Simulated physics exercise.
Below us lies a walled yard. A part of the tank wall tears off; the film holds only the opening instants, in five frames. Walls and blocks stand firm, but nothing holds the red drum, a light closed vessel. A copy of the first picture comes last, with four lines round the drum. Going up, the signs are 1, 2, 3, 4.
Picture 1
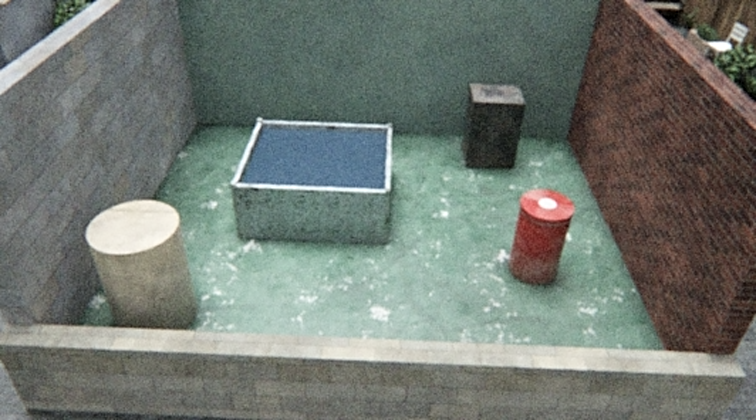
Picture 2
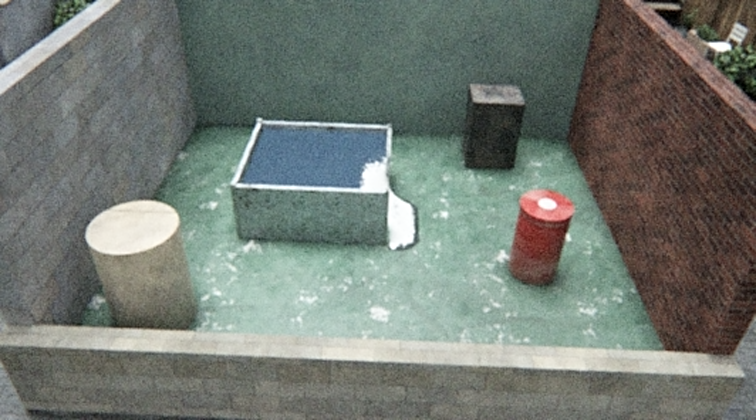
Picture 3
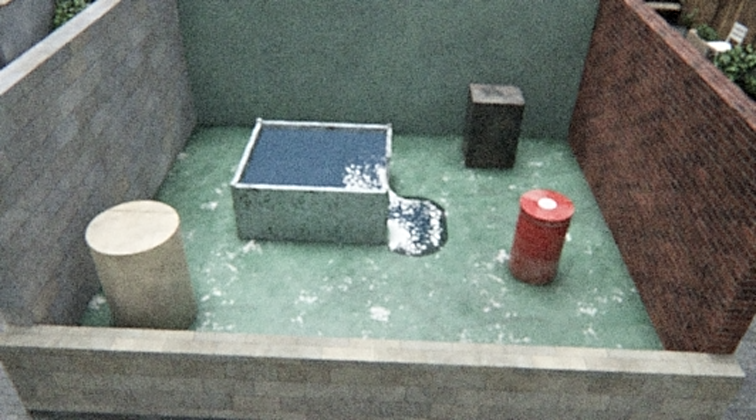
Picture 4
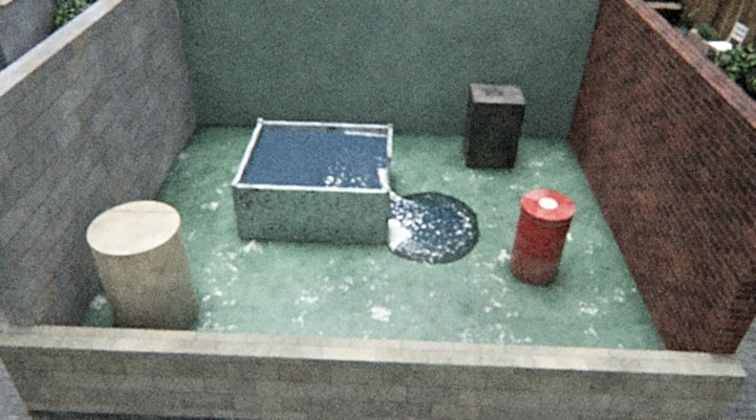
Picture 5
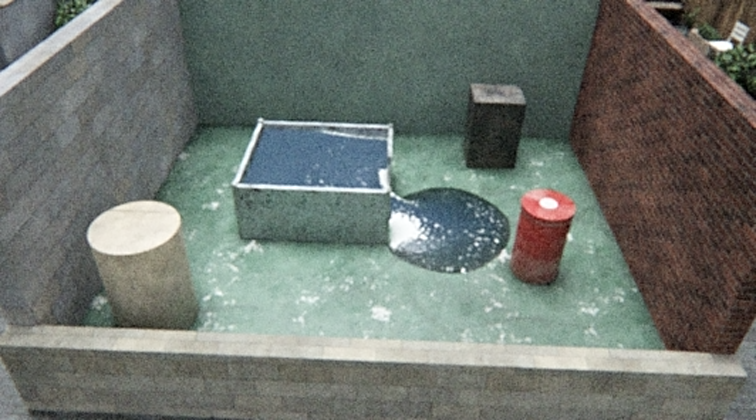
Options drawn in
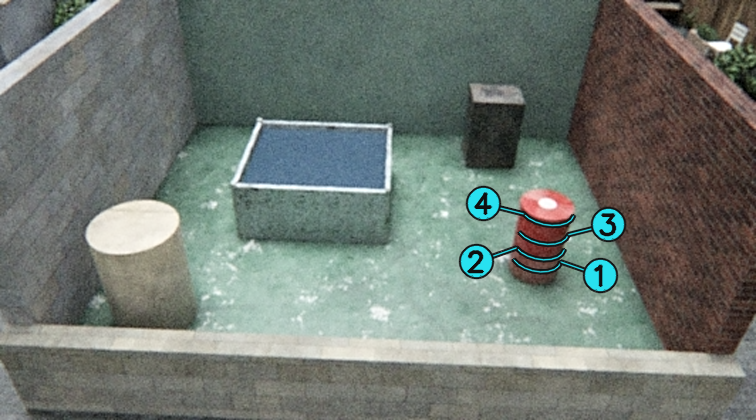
Water poured out of the right side of a full, open tank in a walled yard, spreading into a dark, rounded puddle that widened across the green ground toward the red drum.
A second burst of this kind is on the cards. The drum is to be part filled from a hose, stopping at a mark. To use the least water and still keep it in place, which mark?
2.
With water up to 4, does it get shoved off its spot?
No, that is safe.
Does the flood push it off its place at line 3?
No, that is safe.
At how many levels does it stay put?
Three of them.
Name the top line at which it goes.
Here it is line 1.
On the marked copy, 1 at (540, 271); 2 at (543, 259); 3 at (547, 244); 4 at (552, 225); from the bottom up 1, 2, 3, 4.
For line 1, it is pushed about its own width away.
For line 2, it does not move.
For line 3, it does not move.
For line 4, it does not move.
